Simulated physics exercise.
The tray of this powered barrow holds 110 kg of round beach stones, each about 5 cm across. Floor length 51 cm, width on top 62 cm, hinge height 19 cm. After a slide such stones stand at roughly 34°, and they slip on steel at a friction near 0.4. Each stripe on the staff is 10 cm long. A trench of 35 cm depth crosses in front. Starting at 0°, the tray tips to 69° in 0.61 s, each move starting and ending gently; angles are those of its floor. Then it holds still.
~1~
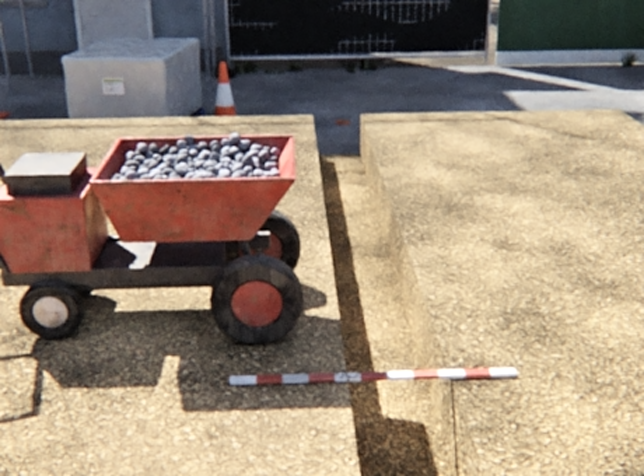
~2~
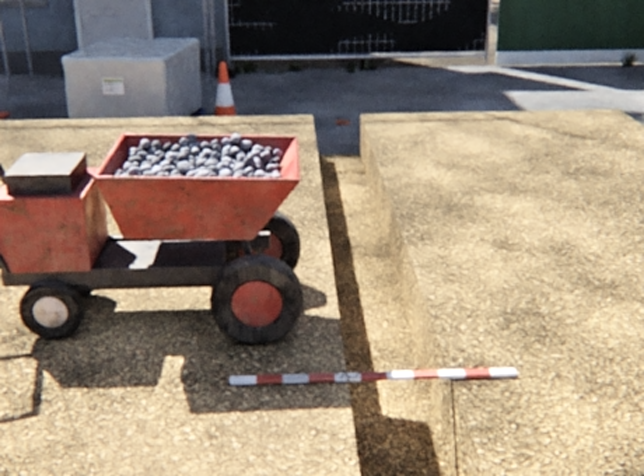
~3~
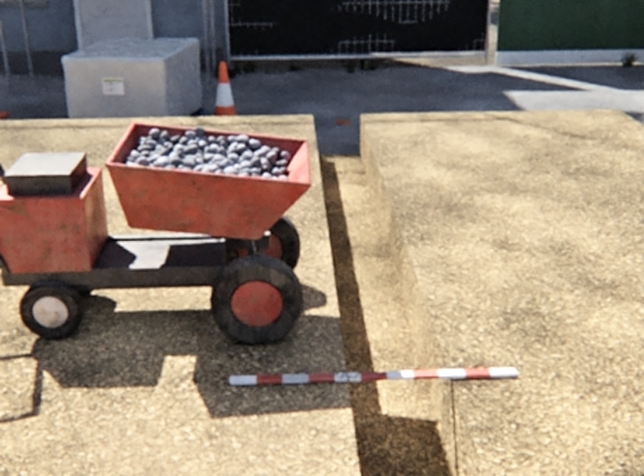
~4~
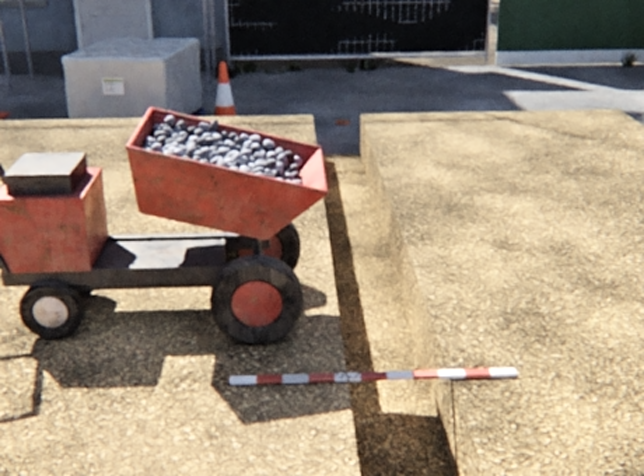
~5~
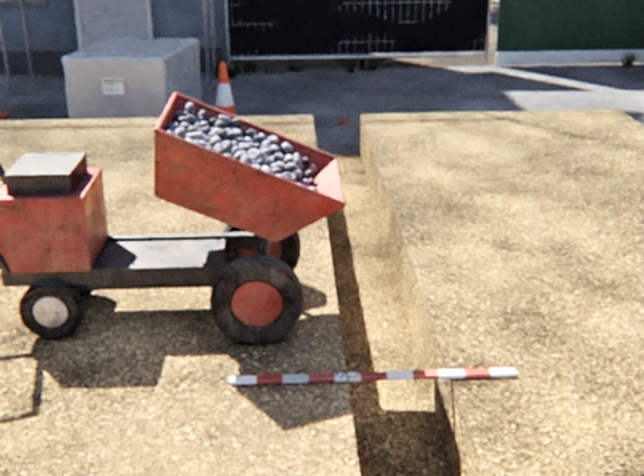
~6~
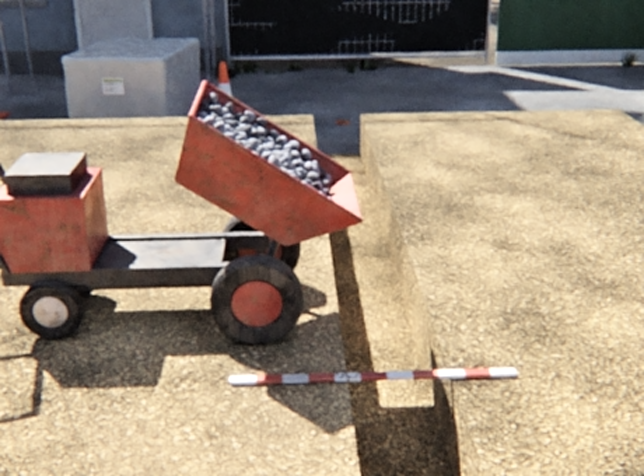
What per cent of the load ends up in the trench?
Roughly 41 per cent ends in the trench.
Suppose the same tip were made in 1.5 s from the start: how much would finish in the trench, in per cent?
It would be near 65 per cent.
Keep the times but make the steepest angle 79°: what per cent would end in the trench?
It would be near 40 per cent.
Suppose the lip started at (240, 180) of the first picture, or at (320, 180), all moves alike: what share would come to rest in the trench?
Near 80 per cent from the first place, 20 from the second.
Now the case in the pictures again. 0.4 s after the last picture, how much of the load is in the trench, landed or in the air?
About 15 per cent by then.
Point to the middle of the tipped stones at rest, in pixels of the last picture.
Near (458, 302).
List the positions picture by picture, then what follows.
In the first picture, lip at (294, 180), floor tilted 0°, highest stones at (202, 146).
In the second picture, lip at (299, 181), floor tilted 2°, highest stones at (195, 146).
In the third picture, the tray is at 7°, its lip at (311, 185); the top of the load is at (168, 141).
In the fourth picture, lip at (327, 193), floor tilted 14°, highest stones at (174, 130).
In the fifth picture, the tray is at 24°, its lip at (345, 205); the top of the load is at (185, 119).
In the sixth picture, lip at (362, 221), floor tilted 34°, highest stones at (210, 110).
Then, 0.2 s after the last picture the floor is at 59°, 100 % in the tray; the foremost stones are at (373, 234).
Then, 0.4 s after the last picture the floor is at 69°, 66 % in the tray, 14 % in the trench, 20 % past the trench; the foremost stones are at (474, 301).
Then, 0.8 s after the last picture the floor is at 69°, 18 % in the tray, 22 % in the trench, 60 % past the trench; the foremost stones are at (640, 292).
Then, 2.7 s after the last picture the floor is at 69°, 0 % in the tray, 41 % in the trench, 59 % past the trench; the foremost stones are past the picture's edge.
